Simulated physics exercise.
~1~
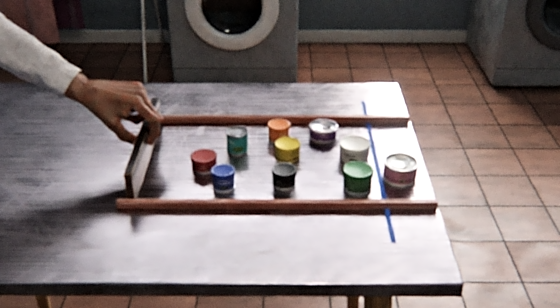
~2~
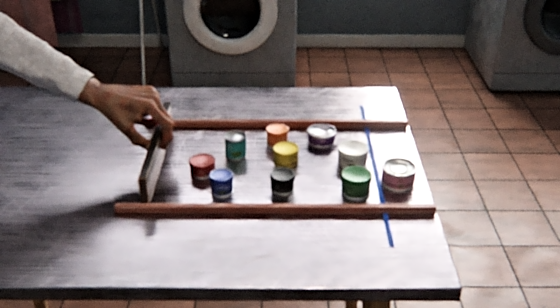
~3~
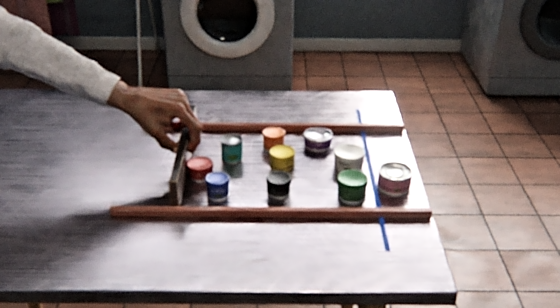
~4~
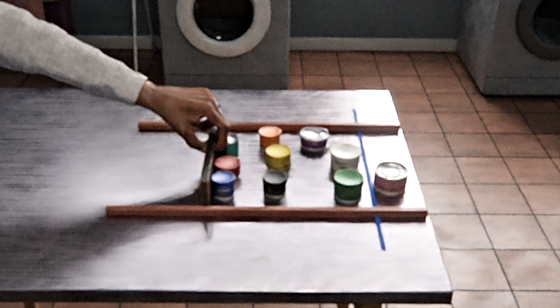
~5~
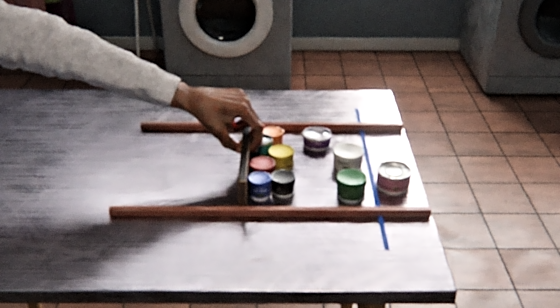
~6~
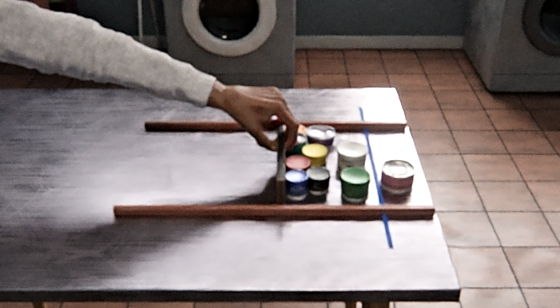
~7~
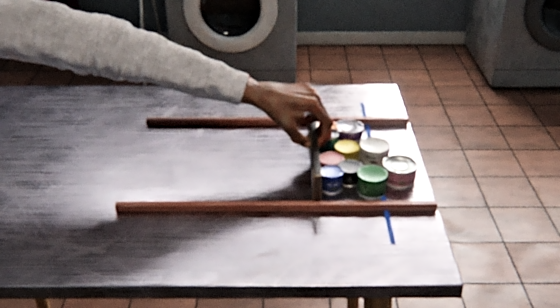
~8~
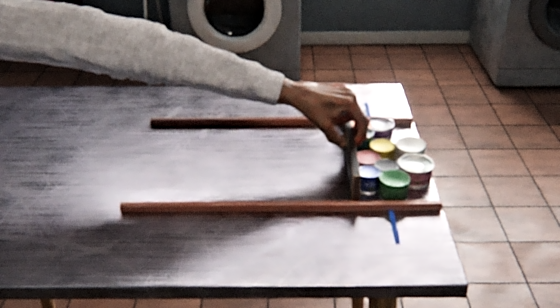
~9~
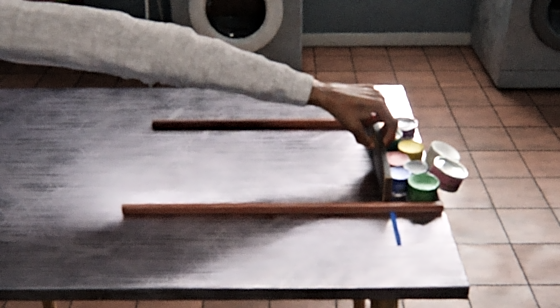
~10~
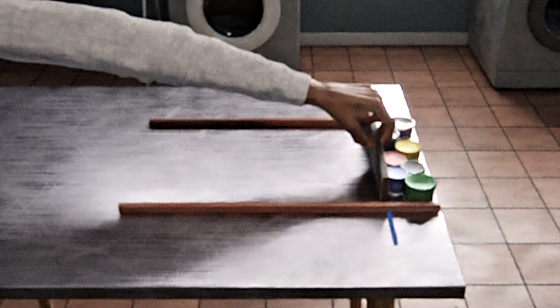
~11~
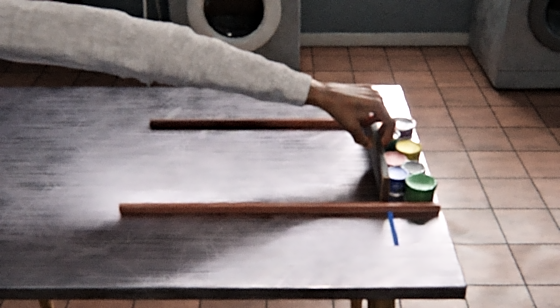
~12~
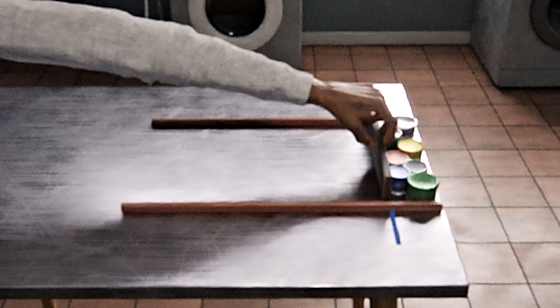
On a table in a room with washing machines, a hand pushed an upright board rightward between two wooden rails, gathering small colorful pots and sweeping them past a blue tape line until a white pot and a pink one went over the edge.
